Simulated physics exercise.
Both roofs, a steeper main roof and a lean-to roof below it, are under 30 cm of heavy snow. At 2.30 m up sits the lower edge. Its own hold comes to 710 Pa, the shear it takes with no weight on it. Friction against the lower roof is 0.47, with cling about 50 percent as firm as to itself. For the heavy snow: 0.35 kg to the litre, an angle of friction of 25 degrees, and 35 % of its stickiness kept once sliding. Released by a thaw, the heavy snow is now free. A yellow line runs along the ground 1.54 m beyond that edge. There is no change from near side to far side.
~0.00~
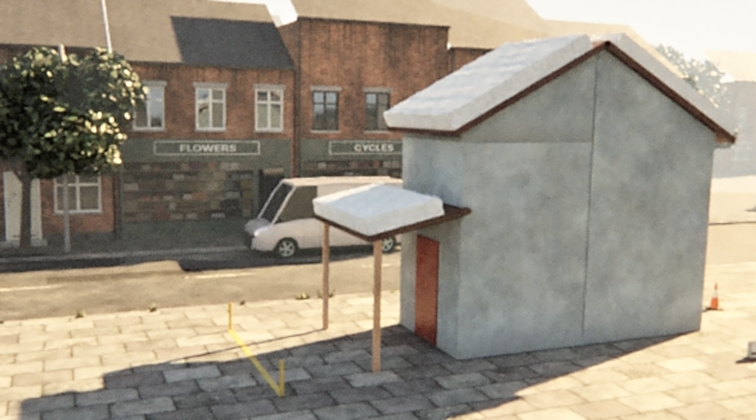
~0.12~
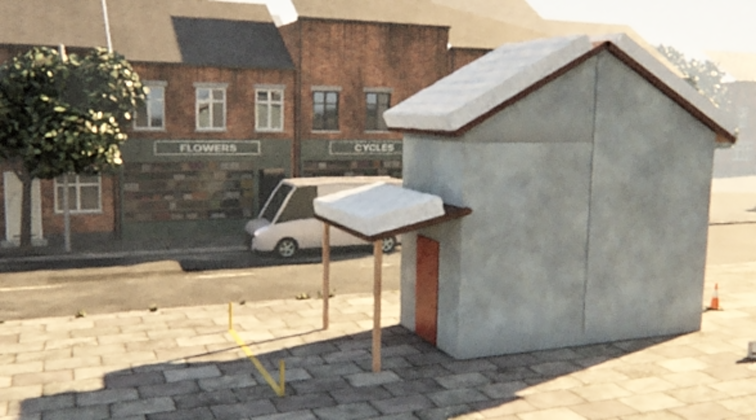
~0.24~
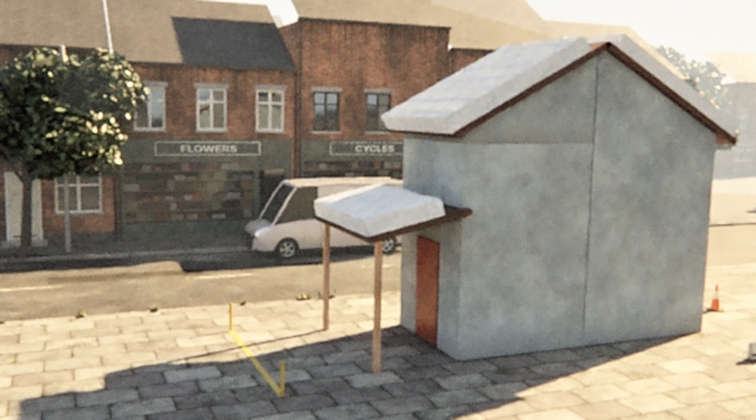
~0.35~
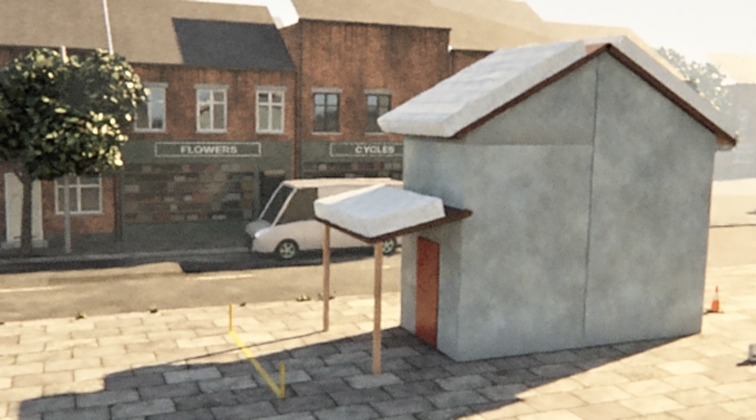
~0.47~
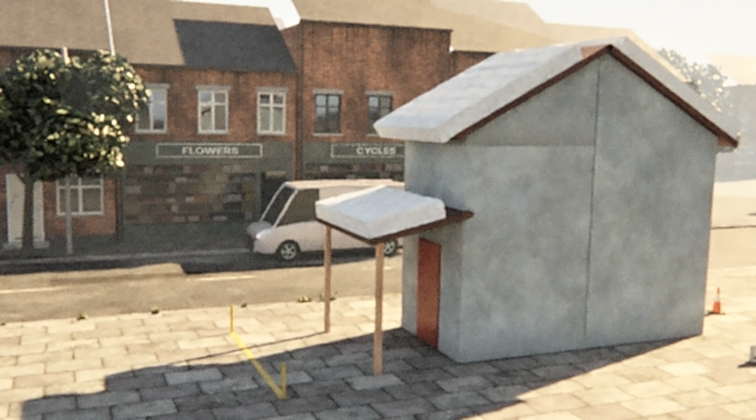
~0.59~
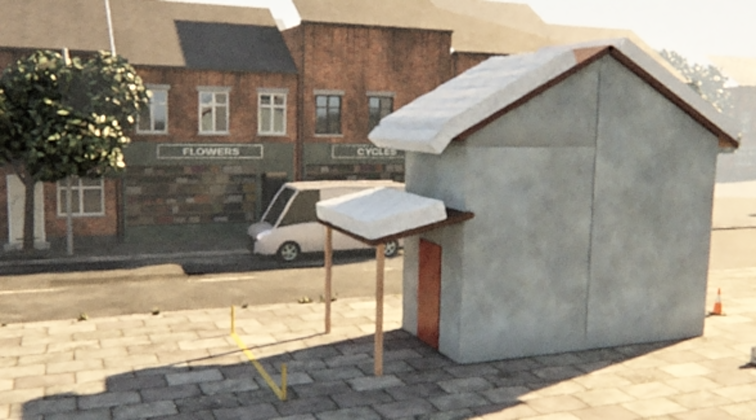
Snow slides slowly down the steeper upper roof, poking a little past its left edge.
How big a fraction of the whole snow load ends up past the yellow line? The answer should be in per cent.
45 %.
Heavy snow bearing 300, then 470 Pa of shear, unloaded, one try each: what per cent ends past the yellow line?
The answers, in order, are 50 % and 50 %.
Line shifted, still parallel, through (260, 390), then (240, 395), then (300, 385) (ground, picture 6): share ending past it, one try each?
The three tries give 40 %, 35 % and 55 % in turn.
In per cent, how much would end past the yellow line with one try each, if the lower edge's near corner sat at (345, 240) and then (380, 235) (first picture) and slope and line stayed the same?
First 45 per cent, second 40 per cent.
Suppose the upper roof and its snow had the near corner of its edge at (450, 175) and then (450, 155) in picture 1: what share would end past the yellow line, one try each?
The first try gives about 16 % and the second about 35 %.
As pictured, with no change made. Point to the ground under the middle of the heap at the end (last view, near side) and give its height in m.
It sits close to (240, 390), some 0.3 m high.
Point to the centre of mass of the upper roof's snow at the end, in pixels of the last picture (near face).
Position: About (232, 366).
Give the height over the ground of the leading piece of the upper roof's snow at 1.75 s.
I'd say around 1.0 metres.
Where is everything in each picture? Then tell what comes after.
In the first frame, leading edge of the heavy snow at (453, 115).
In the second frame, leading edge of the heavy snow at (452, 115), its middle shifted 1.6 cm.
In the third frame, leading edge of the heavy snow at (450, 118), its middle shifted 6.7 cm, 2 % of it past the upper edge, in one piece.
In the fourth frame, leading edge of the heavy snow at (446, 133), its middle shifted 15 cm, 5 % of it past the upper edge, in one piece.
In the fifth frame, leading edge of the heavy snow at (442, 126), its middle shifted 28 cm, 9 % of it past the upper edge, in one piece.
In the sixth frame, leading edge of the heavy snow at (434, 140), its middle shifted 45 cm, 14 % of it past the upper edge, cracking.
After 1.12 s, none is below the lower edge and 0 % is past the line.
After 1.75 s, 16 % is below the lower edge and 0 % is past the line.
After 2.37 s, 70 % is below the lower edge and 41 % is past the line.
After 3.00 s, 70 % is below the lower edge and 45 % is past the line.
After 3.30 s, at the end, 70 % is below the lower edge and 45 % is past the line.
